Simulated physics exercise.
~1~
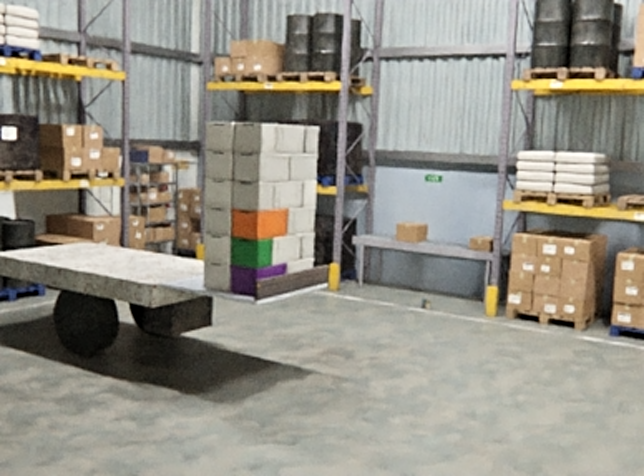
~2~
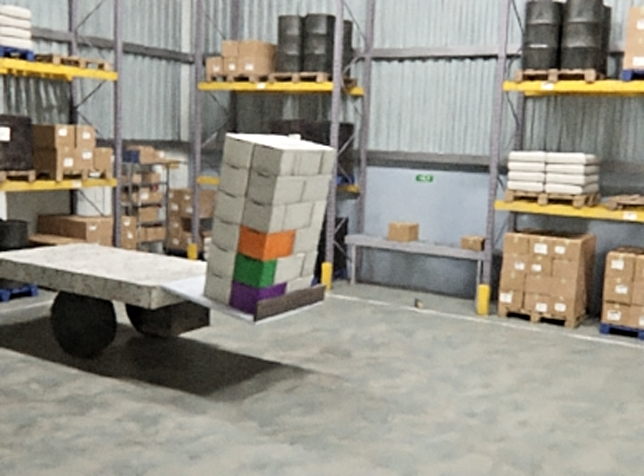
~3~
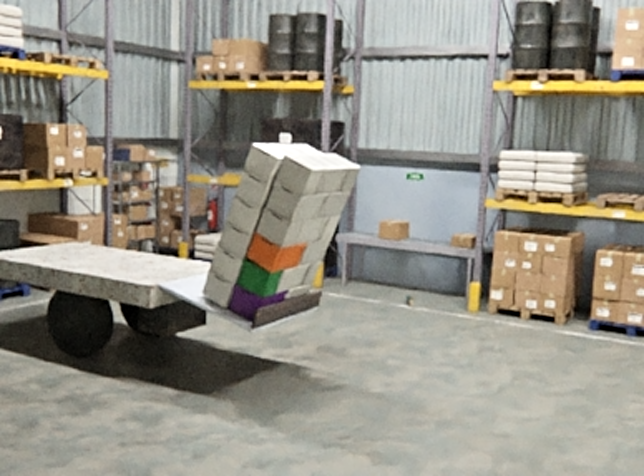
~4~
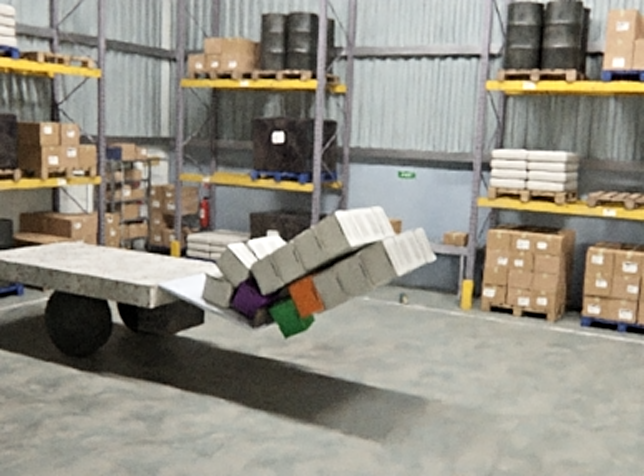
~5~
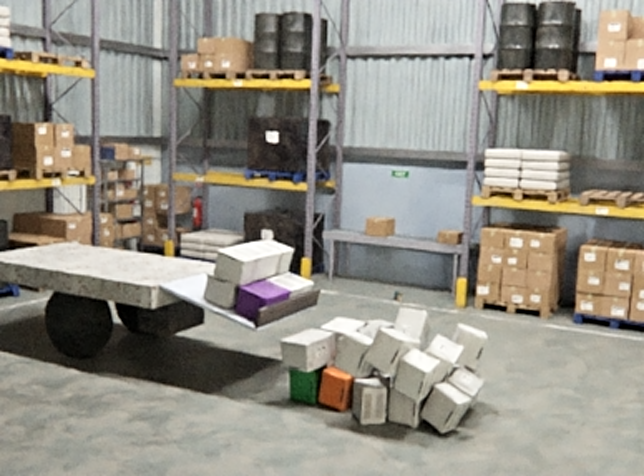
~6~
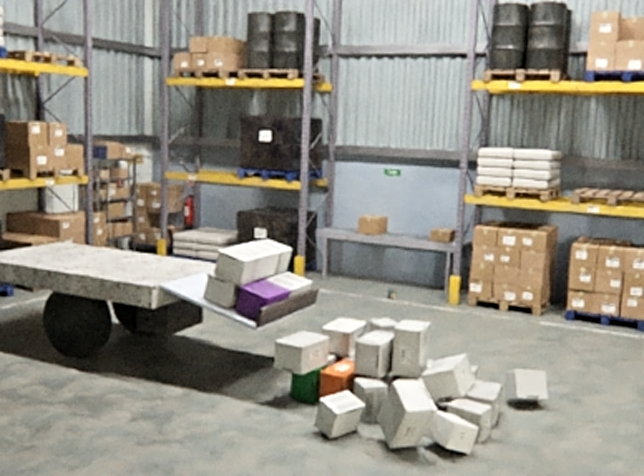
Warehouse floor, with stacked grey, orange, green and purple totes toppling right off a tilting flatbed flap, leaving a few behind.
